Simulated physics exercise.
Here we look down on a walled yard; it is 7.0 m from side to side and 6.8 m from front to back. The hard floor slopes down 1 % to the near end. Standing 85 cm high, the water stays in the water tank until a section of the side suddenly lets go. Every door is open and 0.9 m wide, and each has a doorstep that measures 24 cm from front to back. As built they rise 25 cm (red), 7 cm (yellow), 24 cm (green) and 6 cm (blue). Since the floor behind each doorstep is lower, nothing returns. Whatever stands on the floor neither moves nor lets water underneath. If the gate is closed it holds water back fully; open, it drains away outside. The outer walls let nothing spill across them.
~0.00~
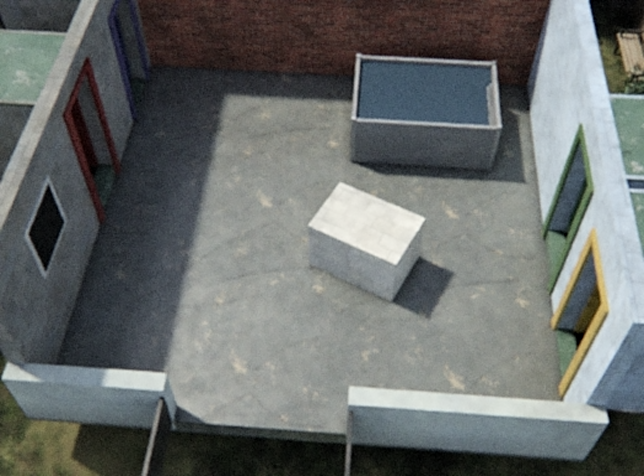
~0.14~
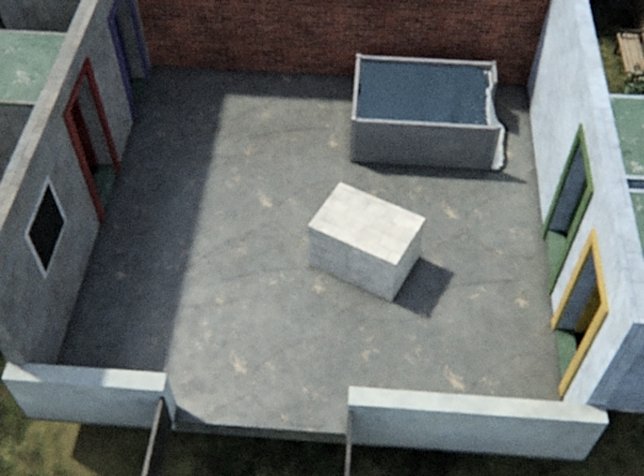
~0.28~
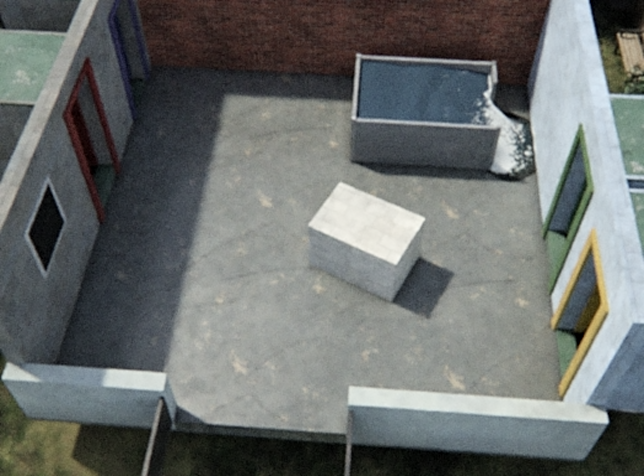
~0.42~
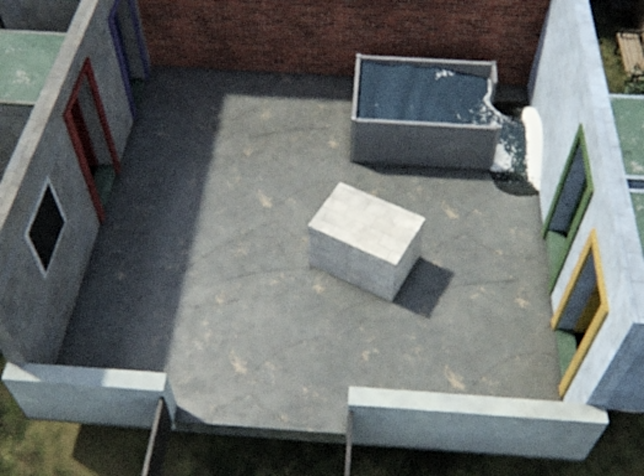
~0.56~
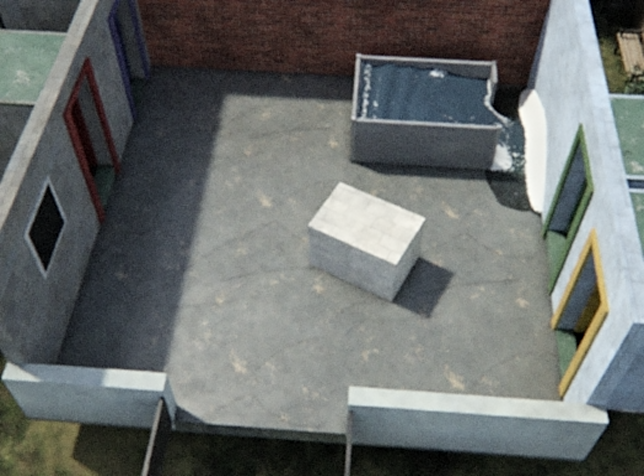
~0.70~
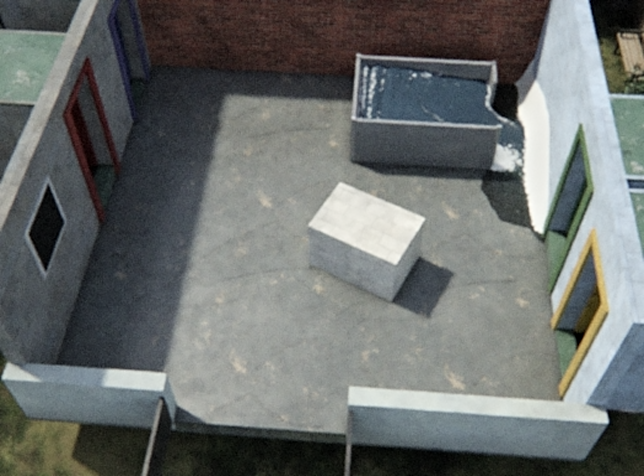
Walled yard with a water tank at the back, water bursting from its right end and spreading along the right wall.
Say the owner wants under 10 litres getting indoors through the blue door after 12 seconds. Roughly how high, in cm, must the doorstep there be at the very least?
At the very least some 18 cm.
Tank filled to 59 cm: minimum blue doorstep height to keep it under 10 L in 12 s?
Some 10.0 cm.
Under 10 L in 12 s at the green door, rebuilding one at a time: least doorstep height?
For the green door, about 6.0 cm.
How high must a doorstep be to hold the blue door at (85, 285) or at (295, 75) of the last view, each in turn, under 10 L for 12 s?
You'd want about 8.5 cm there first, then about 6.5 cm.
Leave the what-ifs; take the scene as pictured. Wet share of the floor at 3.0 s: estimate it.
Around 40 per cent of the floor.
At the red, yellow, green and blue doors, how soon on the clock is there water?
Reading them off: Red 4.5 s, then yellow 1.3 s, then green 0.8 s, then blue 3.2 s.
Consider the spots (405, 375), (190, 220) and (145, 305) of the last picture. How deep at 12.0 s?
Ordered as asked: 6, 6, 8 cm.
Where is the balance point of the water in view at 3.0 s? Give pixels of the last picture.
The water is centred near (433, 178).
After 1.4 s water covers 15 % of the floor, deepest (64 cm) near (526, 146); it has not reached the blue door.
After 3.0 s water covers 40 % of the floor, deepest (34 cm) near (520, 89); it has not reached the blue door.
After 12.0 s water covers 90 % of the floor, deepest (10 cm) near (47, 394); 4 cm at the blue door, 155 litres in over its 6 cm doorstep.
At the blue door as built, the water arrived by 3.3 s and peaked near 18 cm at 4.4 s.
Run again over the same 12 s with other heights there, 17 litres in over 16.5 cm, 2 litres over 22.5 cm. The limit of 10 litres is kept from about 18 cm up.
